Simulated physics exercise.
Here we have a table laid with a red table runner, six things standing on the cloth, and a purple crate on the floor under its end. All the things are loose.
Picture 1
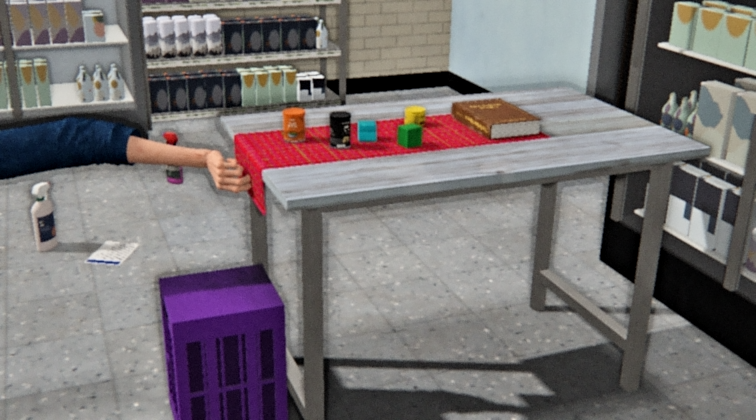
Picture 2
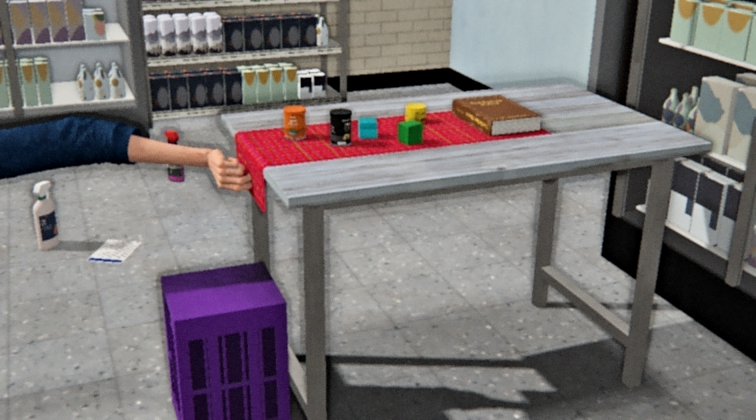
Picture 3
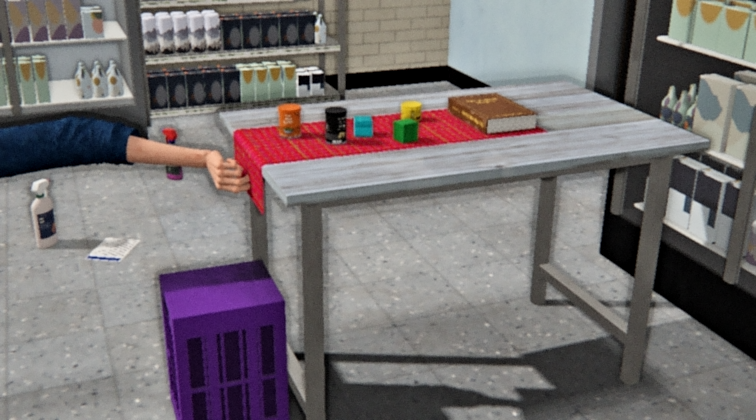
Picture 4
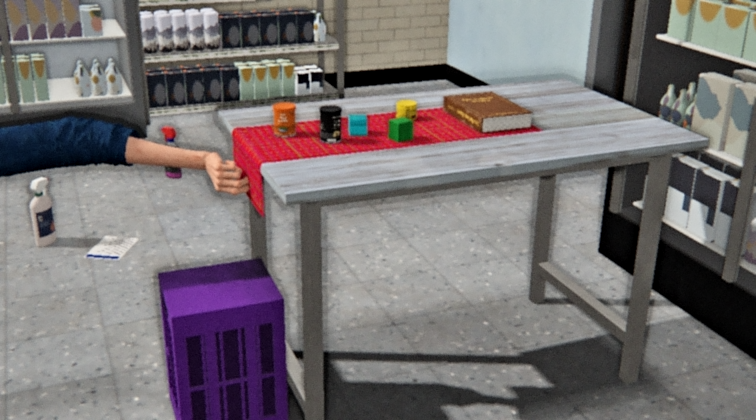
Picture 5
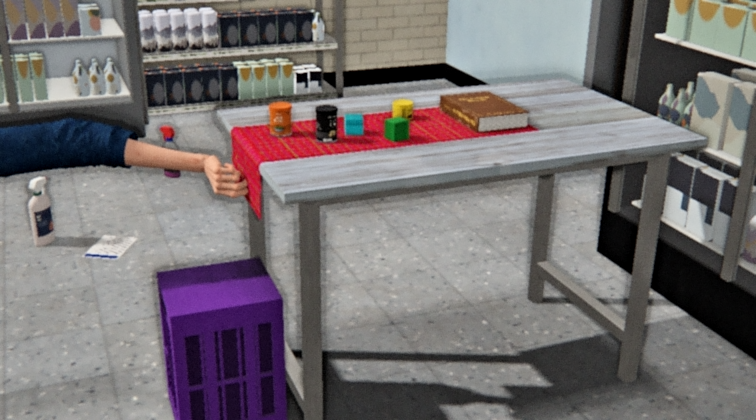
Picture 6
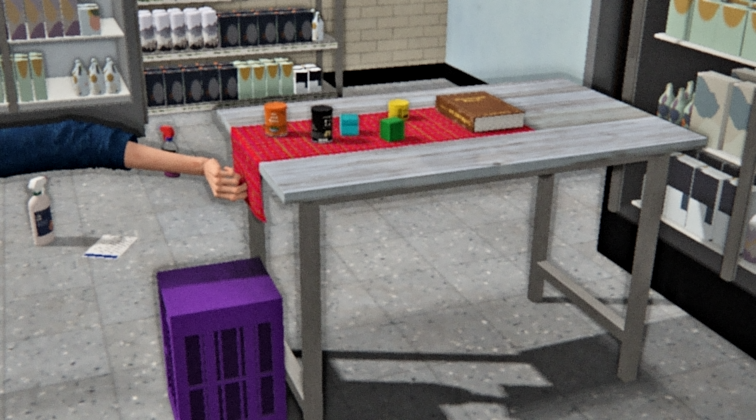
In a shop, a hand slowly draws a red runner and the things on it left.
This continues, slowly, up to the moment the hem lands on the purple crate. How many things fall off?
The answer is two.
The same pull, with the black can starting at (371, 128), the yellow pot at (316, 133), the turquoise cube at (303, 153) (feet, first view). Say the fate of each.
The black can remains up; the yellow pot falls; the turquoise cube comes down.
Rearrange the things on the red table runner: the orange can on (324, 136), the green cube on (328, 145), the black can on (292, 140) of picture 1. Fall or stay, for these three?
The orange can drops off; the green cube falls; the black can comes down.
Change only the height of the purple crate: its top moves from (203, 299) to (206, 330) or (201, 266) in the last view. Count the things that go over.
It would be 3 and 1.
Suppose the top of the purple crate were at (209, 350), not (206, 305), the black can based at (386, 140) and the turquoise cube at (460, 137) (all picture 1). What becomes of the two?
The black can goes over, the turquoise cube keeps its place on top.
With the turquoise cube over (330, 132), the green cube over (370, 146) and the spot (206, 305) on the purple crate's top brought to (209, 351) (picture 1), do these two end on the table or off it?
The turquoise cube comes down, the green cube comes down.
Soon after, hem near (247, 230); all still up.
Then, hem near (247, 262); orange can gone.
Further on, hem on the crate; orange can and black can gone.
At rest, hem on the crate; orange can and black can gone. Over the edge go two.
